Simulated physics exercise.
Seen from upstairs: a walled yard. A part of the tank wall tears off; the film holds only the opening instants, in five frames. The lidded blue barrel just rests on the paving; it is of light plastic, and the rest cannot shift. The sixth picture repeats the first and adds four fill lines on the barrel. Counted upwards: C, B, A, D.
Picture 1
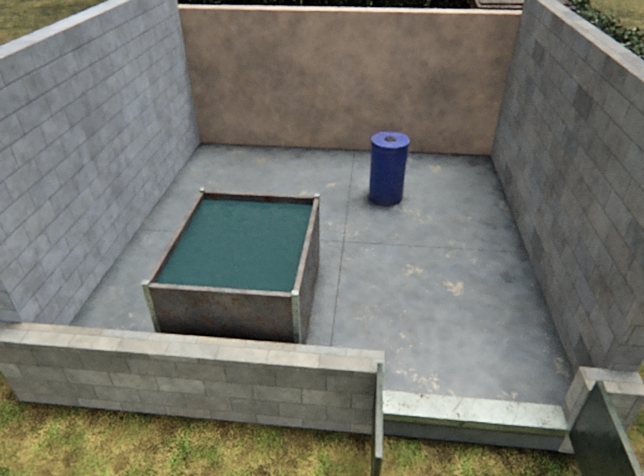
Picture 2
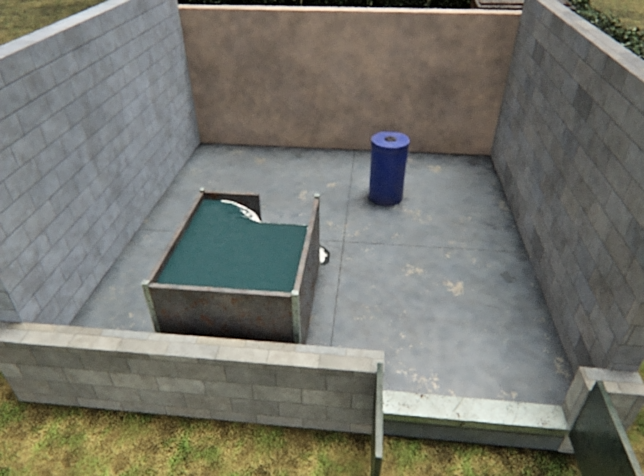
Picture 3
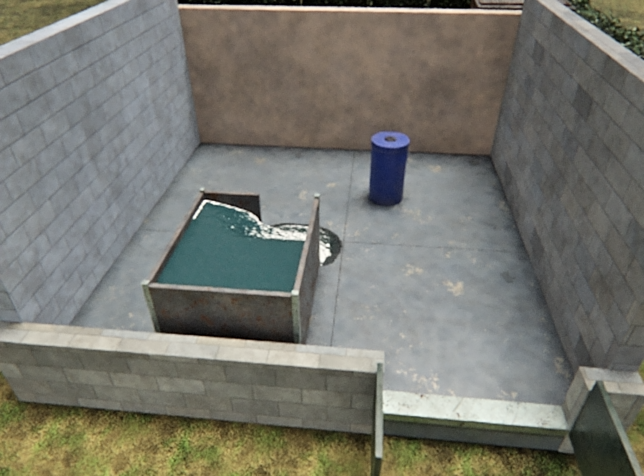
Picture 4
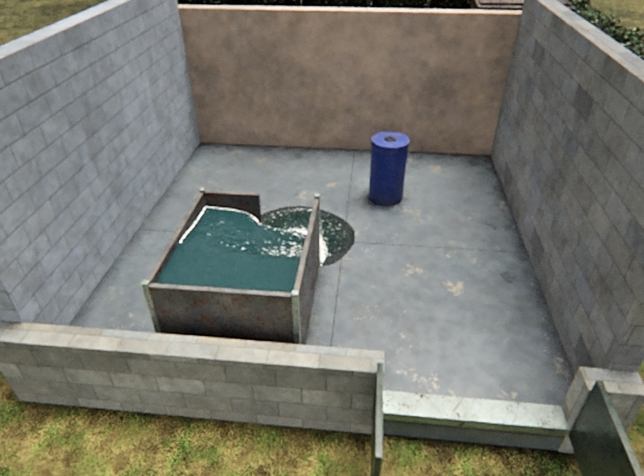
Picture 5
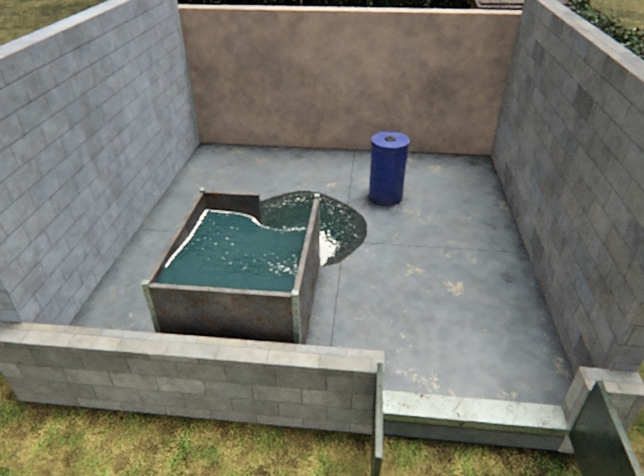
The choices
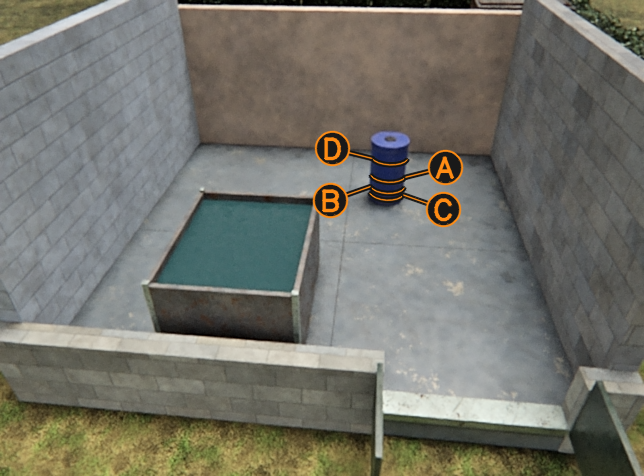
In a walled yard seen from above, a square tank full of green water stands near a blue barrel. Part of its back side opens, and water pours out through the gap, foaming white. A dark puddle spreads behind the tank toward the barrel as the level inside drops slightly.
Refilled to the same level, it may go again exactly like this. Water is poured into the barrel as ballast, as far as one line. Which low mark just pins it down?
The answer is mark A.
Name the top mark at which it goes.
That would be B.
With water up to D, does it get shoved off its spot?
No, that is safe.
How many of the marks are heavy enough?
Two of them.
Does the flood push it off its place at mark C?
Yes.
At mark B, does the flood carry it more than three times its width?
No, it does not.
On the marked copy, A at (388, 182); B at (387, 193); C at (386, 200); D at (389, 164); from the bottom up C, B, A, D.
With A, it does not move.
With B, it is pushed about its own width away.
With C, it is pushed about 3 times its own width away.
With D, it does not move.
